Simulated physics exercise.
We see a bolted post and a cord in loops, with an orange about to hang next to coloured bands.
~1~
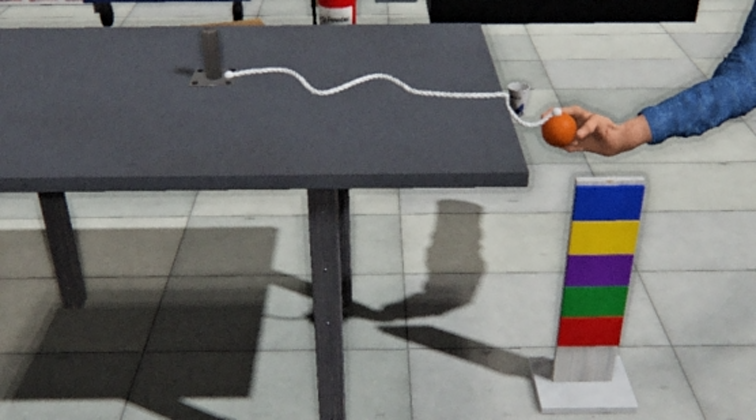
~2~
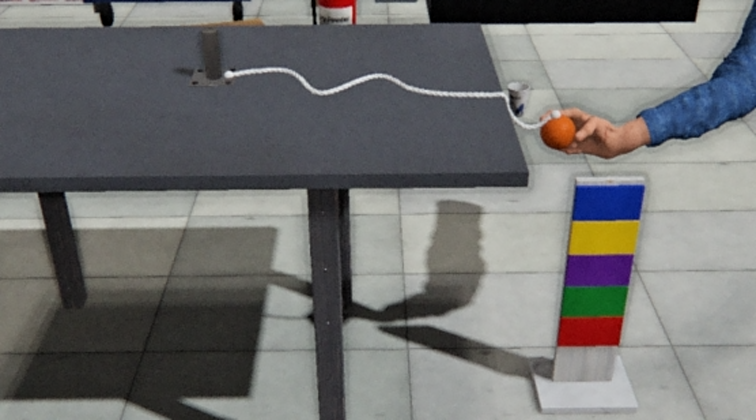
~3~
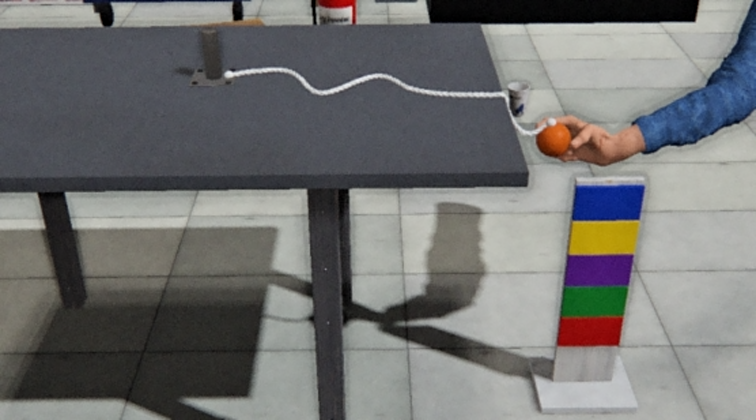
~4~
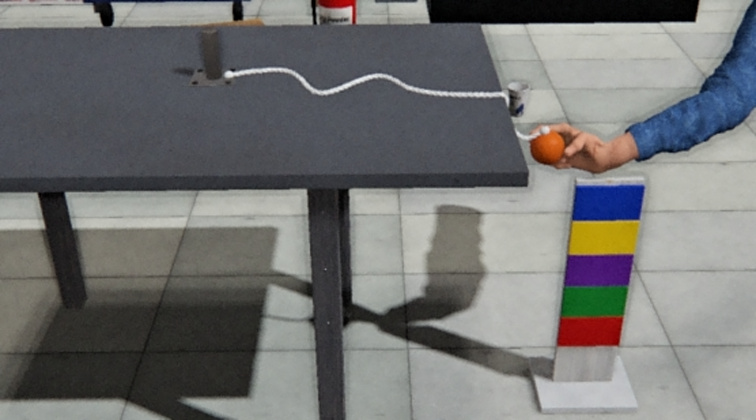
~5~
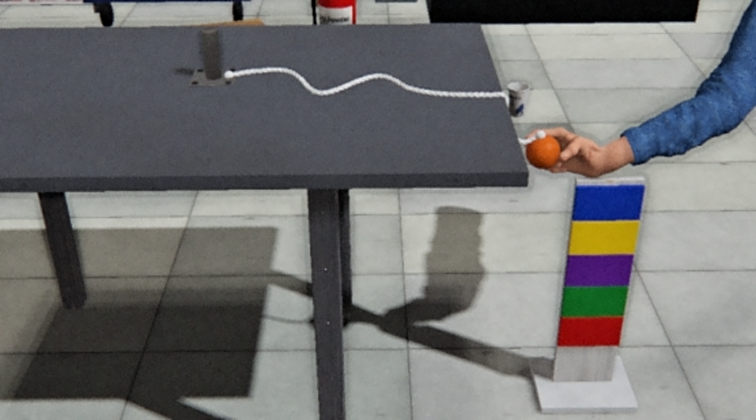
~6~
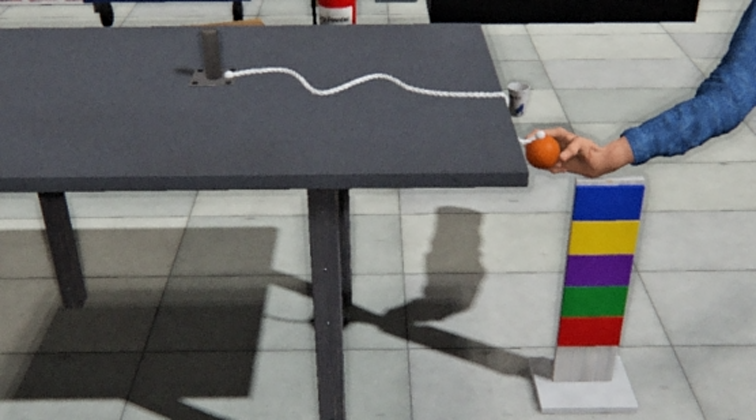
In a room with a tiled floor, a hand held an orange ball on a white cord beside a dark table and a color-banded post, then moved it slightly down and left.
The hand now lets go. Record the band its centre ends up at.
Centre ends at yellow.
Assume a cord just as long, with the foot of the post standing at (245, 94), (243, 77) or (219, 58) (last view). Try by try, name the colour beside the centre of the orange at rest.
Purple; purple; yellow.
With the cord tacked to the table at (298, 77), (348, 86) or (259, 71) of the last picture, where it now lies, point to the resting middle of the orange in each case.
Approximately at (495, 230), at (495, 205) and at (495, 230), in that order.
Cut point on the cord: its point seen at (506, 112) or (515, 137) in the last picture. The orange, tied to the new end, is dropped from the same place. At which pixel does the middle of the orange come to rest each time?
It would be at (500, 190) in the first case and at (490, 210) in the second.
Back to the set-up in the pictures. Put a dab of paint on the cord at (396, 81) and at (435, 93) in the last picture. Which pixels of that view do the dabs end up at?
I'd say about (455, 85) for one and about (502, 94) for the other.
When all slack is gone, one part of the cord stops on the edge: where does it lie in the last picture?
It's the point at about (435, 93).
A little later, orange near (503, 220); level with yellow.
Next, orange near (475, 232); level with yellow.
When it is over, orange near (495, 236); level with yellow. The cord holds its middle at yellow.
